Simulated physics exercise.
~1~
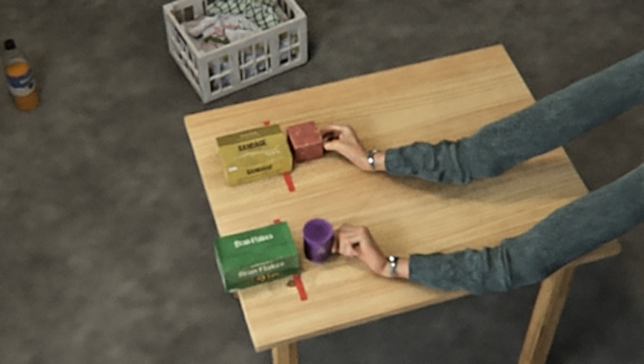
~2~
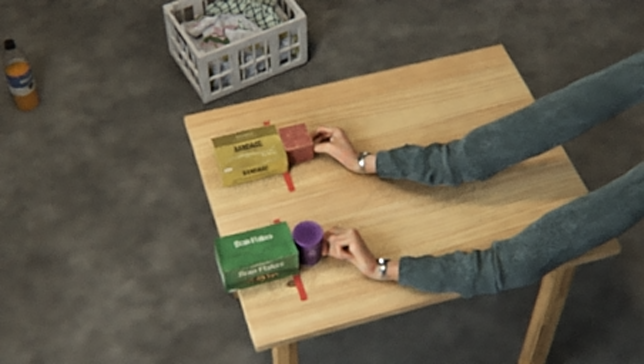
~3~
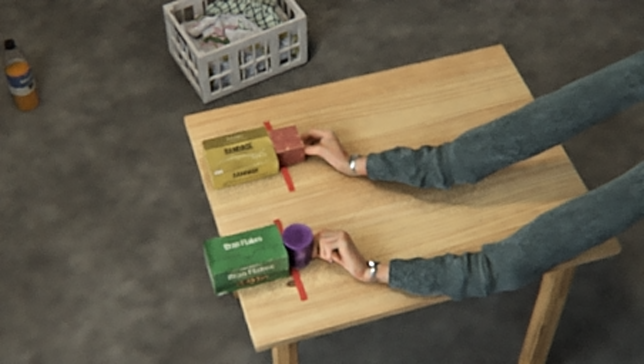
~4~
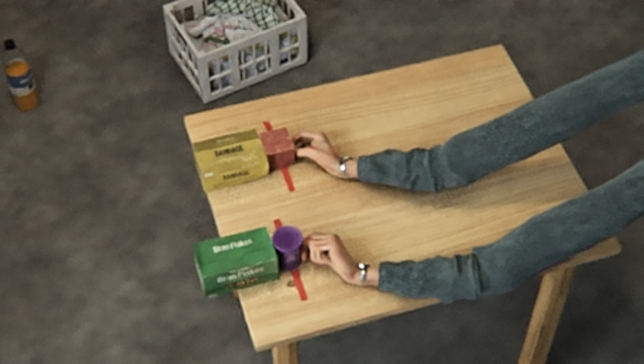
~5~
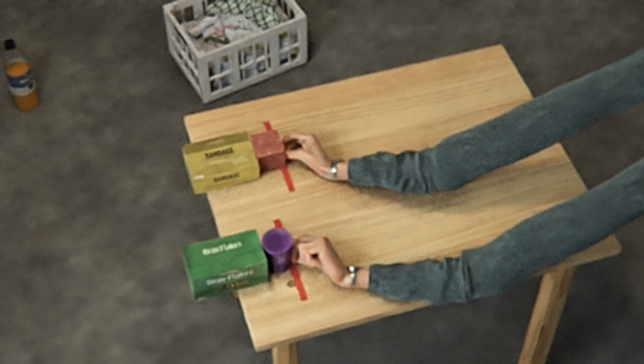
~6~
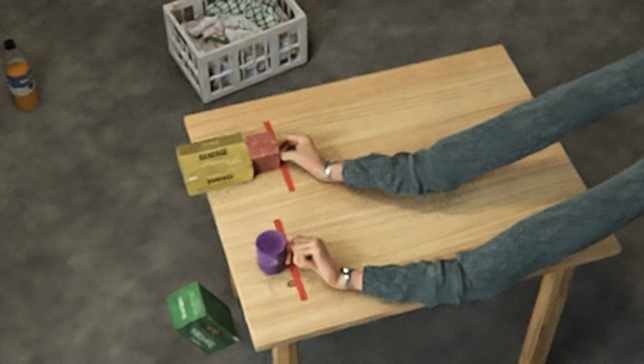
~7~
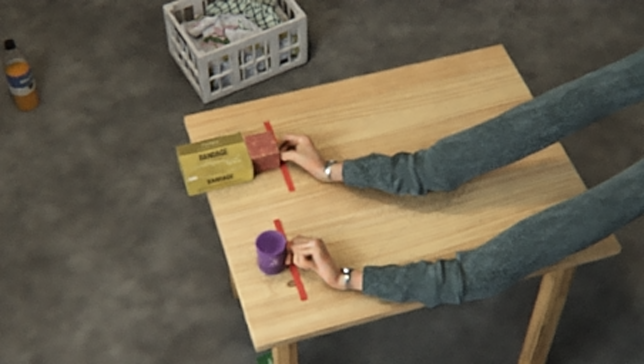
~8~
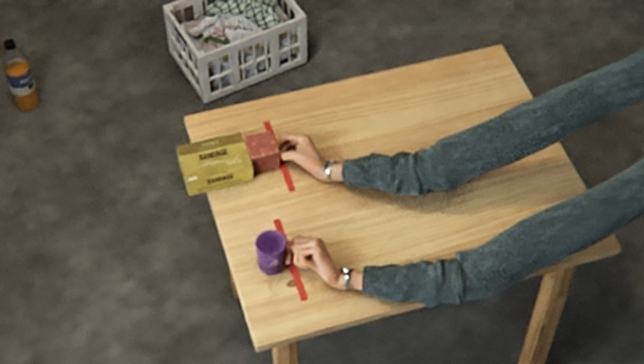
Two hands in blue-grey sleeves reach in from the right over a light wooden table, seen from above on a dark grey floor, with a white laundry basket and an orange bottle beyond it. The far hand holds a red block against a yellow box, and the near hand holds a purple pot against a green box. Both push steadily left towards red tape marks, sliding the boxes out over the left edge. The green box tips off, tumbles down and disappears beneath the table. The hands stop, and the yellow box stays on top, jutting slightly over the edge.
